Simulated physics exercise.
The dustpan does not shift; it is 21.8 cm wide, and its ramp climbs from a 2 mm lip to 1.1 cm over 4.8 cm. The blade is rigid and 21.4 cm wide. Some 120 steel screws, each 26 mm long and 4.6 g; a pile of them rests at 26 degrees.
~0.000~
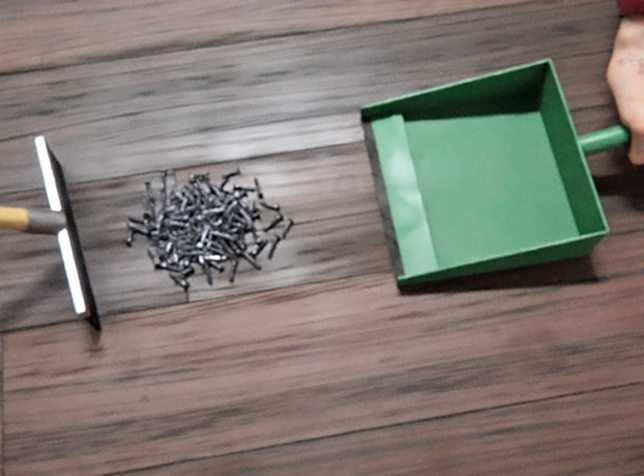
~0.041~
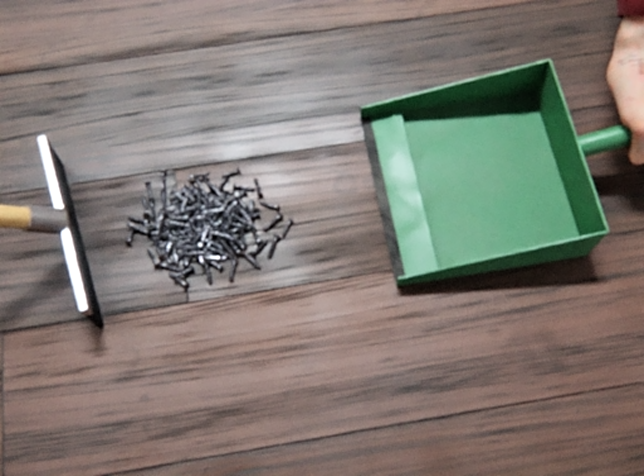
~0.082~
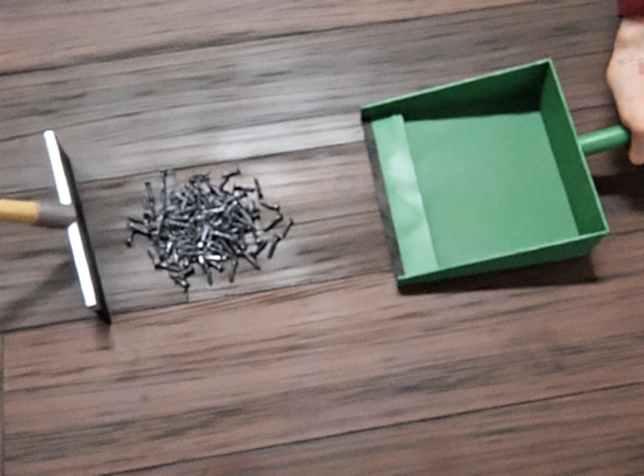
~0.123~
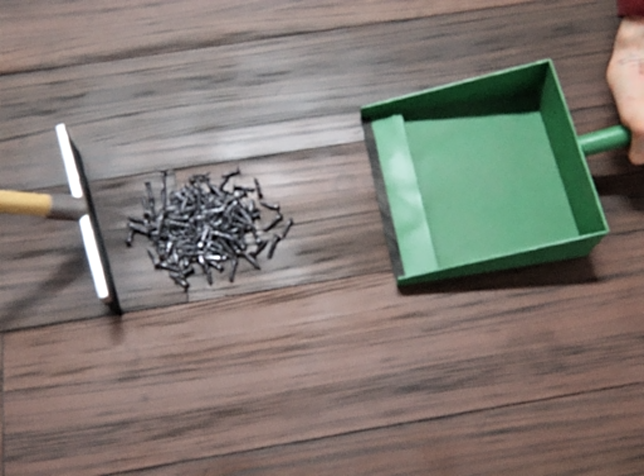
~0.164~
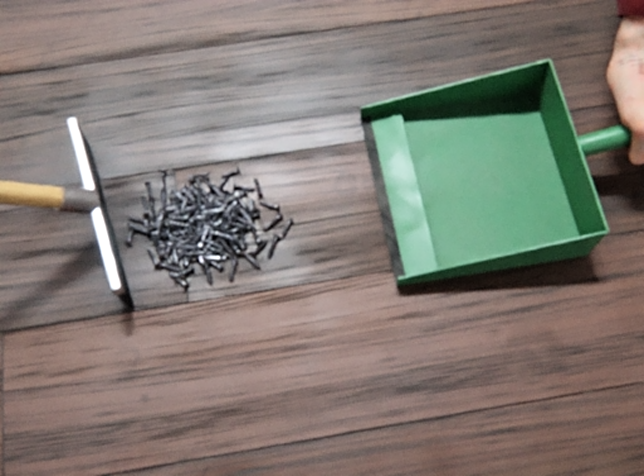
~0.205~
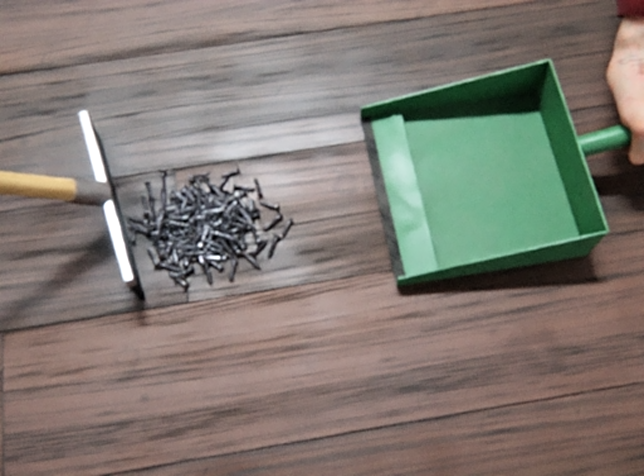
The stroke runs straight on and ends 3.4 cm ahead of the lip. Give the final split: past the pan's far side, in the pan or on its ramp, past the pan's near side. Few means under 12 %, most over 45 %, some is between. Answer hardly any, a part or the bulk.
Past the pan's far side: A part; in the pan or on its ramp: Hardly any; past the pan's near side: Hardly any.
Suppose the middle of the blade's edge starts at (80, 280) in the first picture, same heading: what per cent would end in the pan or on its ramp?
Some 10 per cent.
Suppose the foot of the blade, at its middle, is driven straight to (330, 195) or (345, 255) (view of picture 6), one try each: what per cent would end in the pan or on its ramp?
About 10 and 5 per cent.
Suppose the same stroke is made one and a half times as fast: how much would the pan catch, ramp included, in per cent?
It would be near 5 per cent.
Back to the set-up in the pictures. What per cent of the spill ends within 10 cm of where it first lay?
Roughly 25 per cent.
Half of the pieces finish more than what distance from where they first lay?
Some 20 cm.
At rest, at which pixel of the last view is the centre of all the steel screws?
Near (344, 151).
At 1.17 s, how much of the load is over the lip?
Some 0 per cent.
Then, at 0.57 s, middle of the blade 18 cm from the lip; 0 % over the lip, far side 0 %, near side 0 %.
Then, at 0.82 s, middle of the blade 10 cm from the lip; 0 % over the lip, far side 15 %, near side 0 %.
After 1.17 s, middle of the blade 5 cm from the lip; 0 % over the lip, far side 30 %, near side 0 %.
By 1.5 s all is still; far side 30 %, pan 0 %, near side 0 %, in front of the lip or behind the blade 70 %.
